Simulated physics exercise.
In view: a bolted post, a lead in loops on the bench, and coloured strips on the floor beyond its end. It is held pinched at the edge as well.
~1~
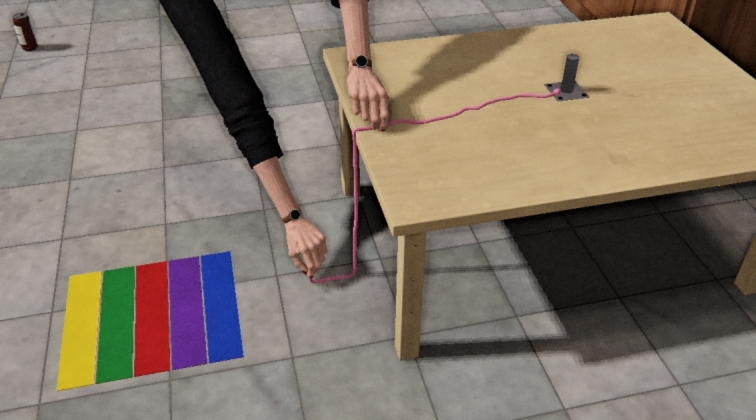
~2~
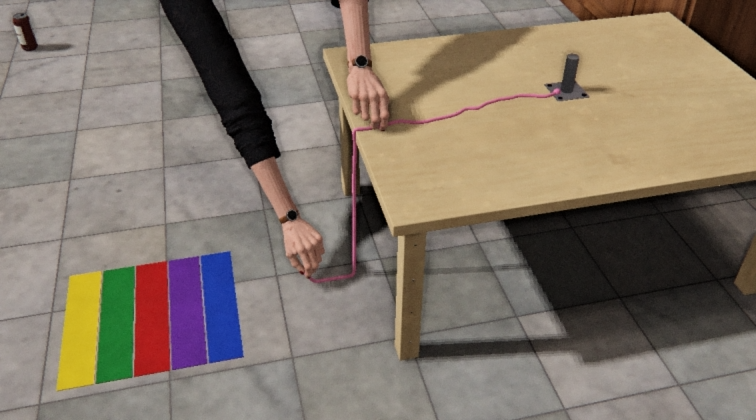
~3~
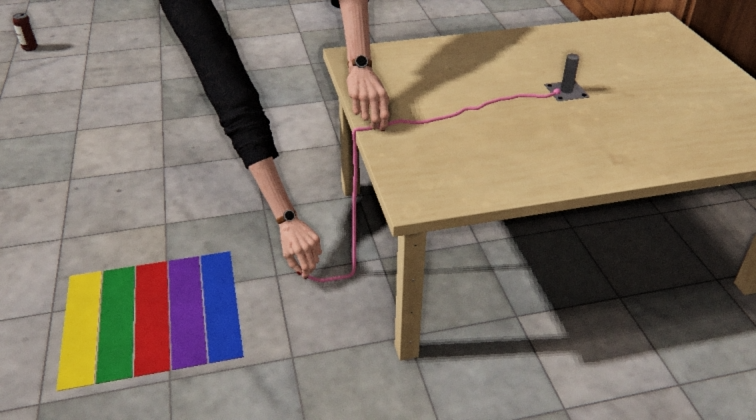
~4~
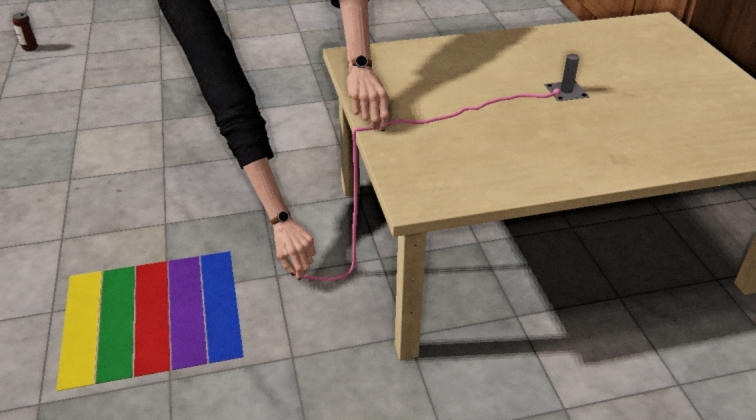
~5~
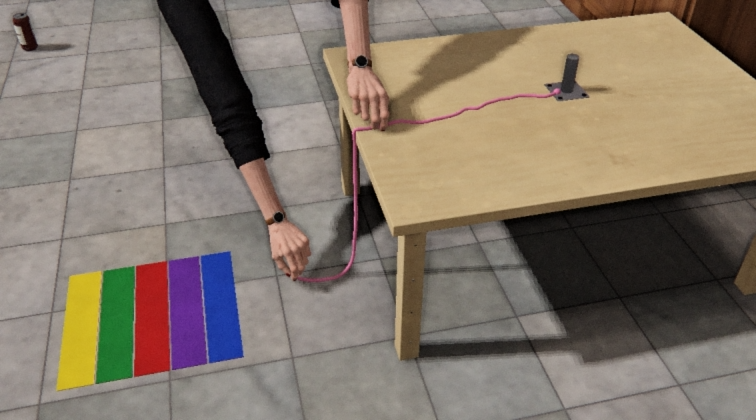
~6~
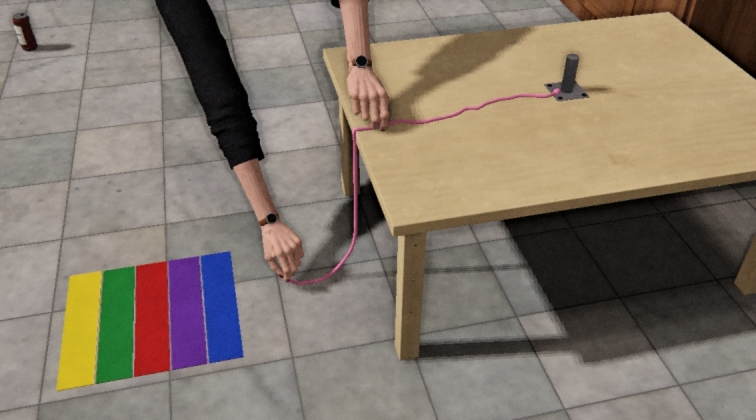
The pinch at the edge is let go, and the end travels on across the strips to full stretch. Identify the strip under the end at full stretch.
Strip: Purple.
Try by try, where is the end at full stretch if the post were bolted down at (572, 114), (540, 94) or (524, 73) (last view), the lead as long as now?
Around (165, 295), (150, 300) and (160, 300).
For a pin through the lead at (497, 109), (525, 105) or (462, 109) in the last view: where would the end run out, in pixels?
The three spots are (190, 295), (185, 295) and (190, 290), in that order.
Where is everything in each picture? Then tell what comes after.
The first picture shows end (309, 273); blue (224, 339); purple (188, 345); red (152, 351); green (115, 358); yellow (77, 365).
The second picture shows end (306, 273); lead through (531, 96) (467, 109) (400, 121) (355, 158) (354, 216) (354, 268).
The third picture shows end (303, 274).
The fourth picture shows end (297, 275); lead through (531, 96) (467, 109) (400, 121) (355, 158) (355, 216) (353, 268).
The fifth picture shows end (292, 276).
The sixth picture shows end (285, 277); lead through (531, 96) (467, 109) (400, 121) (355, 158) (356, 216) (338, 268).
Soon after, end near (256, 282); short of the strips.
Then, end near (212, 289); over blue.
At full stretch, end near (184, 293); over purple. The purple one.
